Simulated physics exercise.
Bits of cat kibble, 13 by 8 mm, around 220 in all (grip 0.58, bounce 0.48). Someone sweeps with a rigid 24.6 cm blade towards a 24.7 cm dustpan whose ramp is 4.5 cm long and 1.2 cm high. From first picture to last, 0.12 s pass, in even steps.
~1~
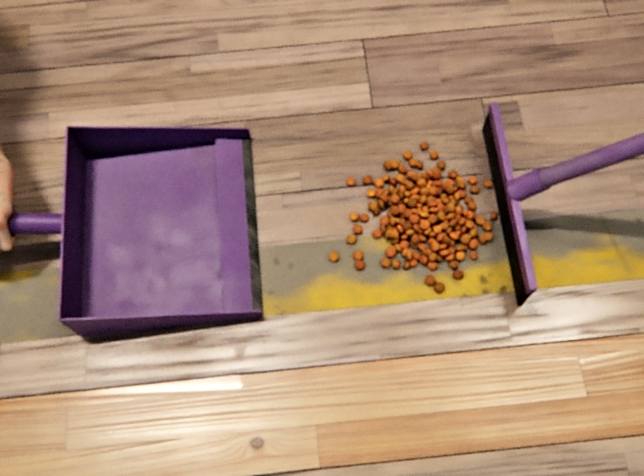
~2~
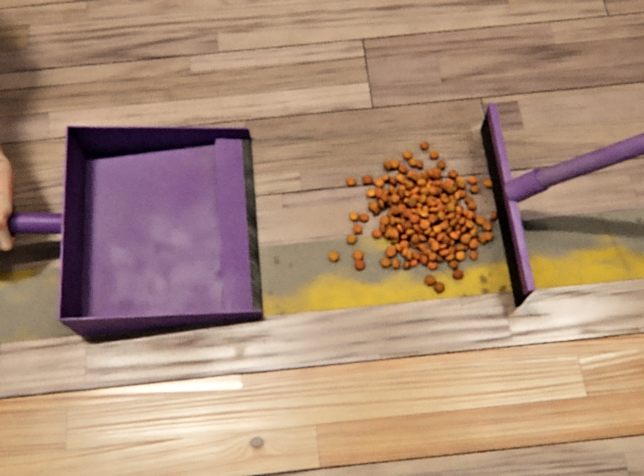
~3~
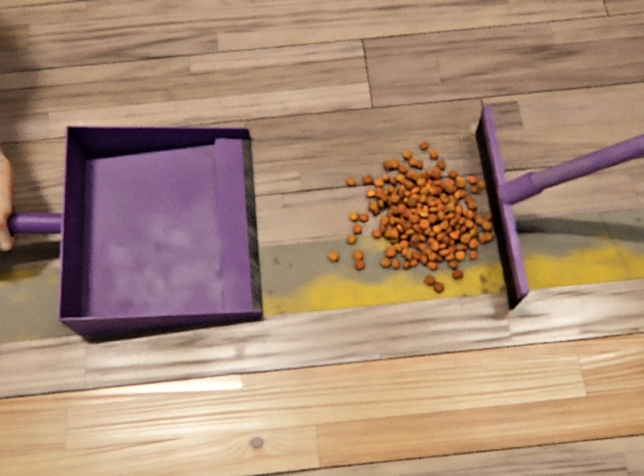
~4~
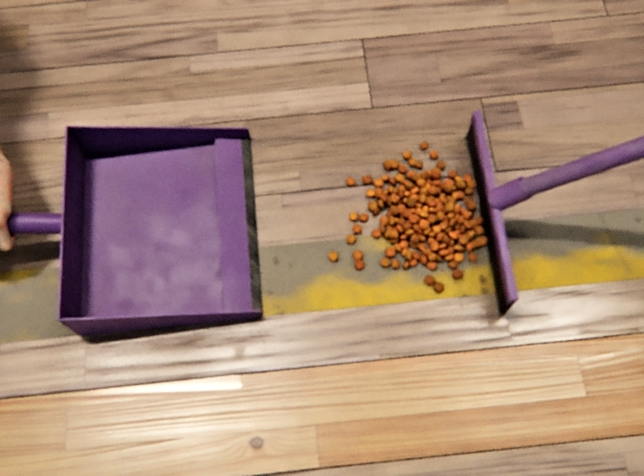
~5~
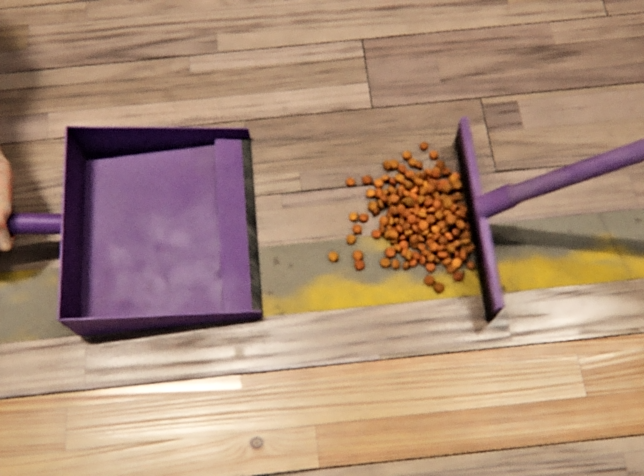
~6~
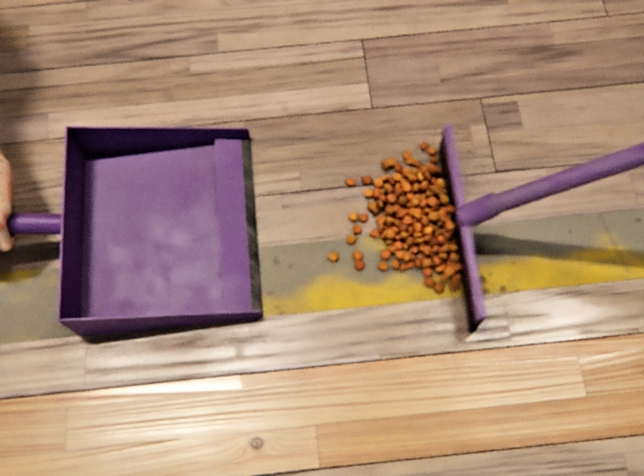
A hand holds a purple dustpan while a purple blade pushes brown kibble left.
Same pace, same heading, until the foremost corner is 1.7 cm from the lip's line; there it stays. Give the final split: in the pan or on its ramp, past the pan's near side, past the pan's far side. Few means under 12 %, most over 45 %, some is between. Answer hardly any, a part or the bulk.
Pan: A part, near side: A part, far side: Hardly any.
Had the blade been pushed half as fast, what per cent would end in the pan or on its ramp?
It would be near 25 per cent.
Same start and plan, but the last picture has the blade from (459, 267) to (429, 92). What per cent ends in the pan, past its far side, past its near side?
Pan 60, far 15, near 5.
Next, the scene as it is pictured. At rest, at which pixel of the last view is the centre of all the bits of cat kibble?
Around (248, 277).
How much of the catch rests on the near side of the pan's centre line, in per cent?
Some 90 per cent.
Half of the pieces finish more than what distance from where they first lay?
Some 26 cm.
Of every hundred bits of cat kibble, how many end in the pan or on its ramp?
About 40 per cent.
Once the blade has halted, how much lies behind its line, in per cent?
Some 20 per cent.
Then, 0.13 s after the last picture, middle of the blade 13 cm from the lip; 0 % over the lip, far side 0 %, near side 5 %.
Then, 0.22 s after the last picture, middle of the blade 5 cm from the lip; 5 % over the lip, far side 0 %, near side 20 %.
Then, 0.45 s after the last picture, middle of the blade 2 cm from the lip; 40 % over the lip, far side 0 %, near side 25 %.
In the end, pan 40 %, near side 25 %, far side 0 %, in front of the lip or behind the blade 35 %.
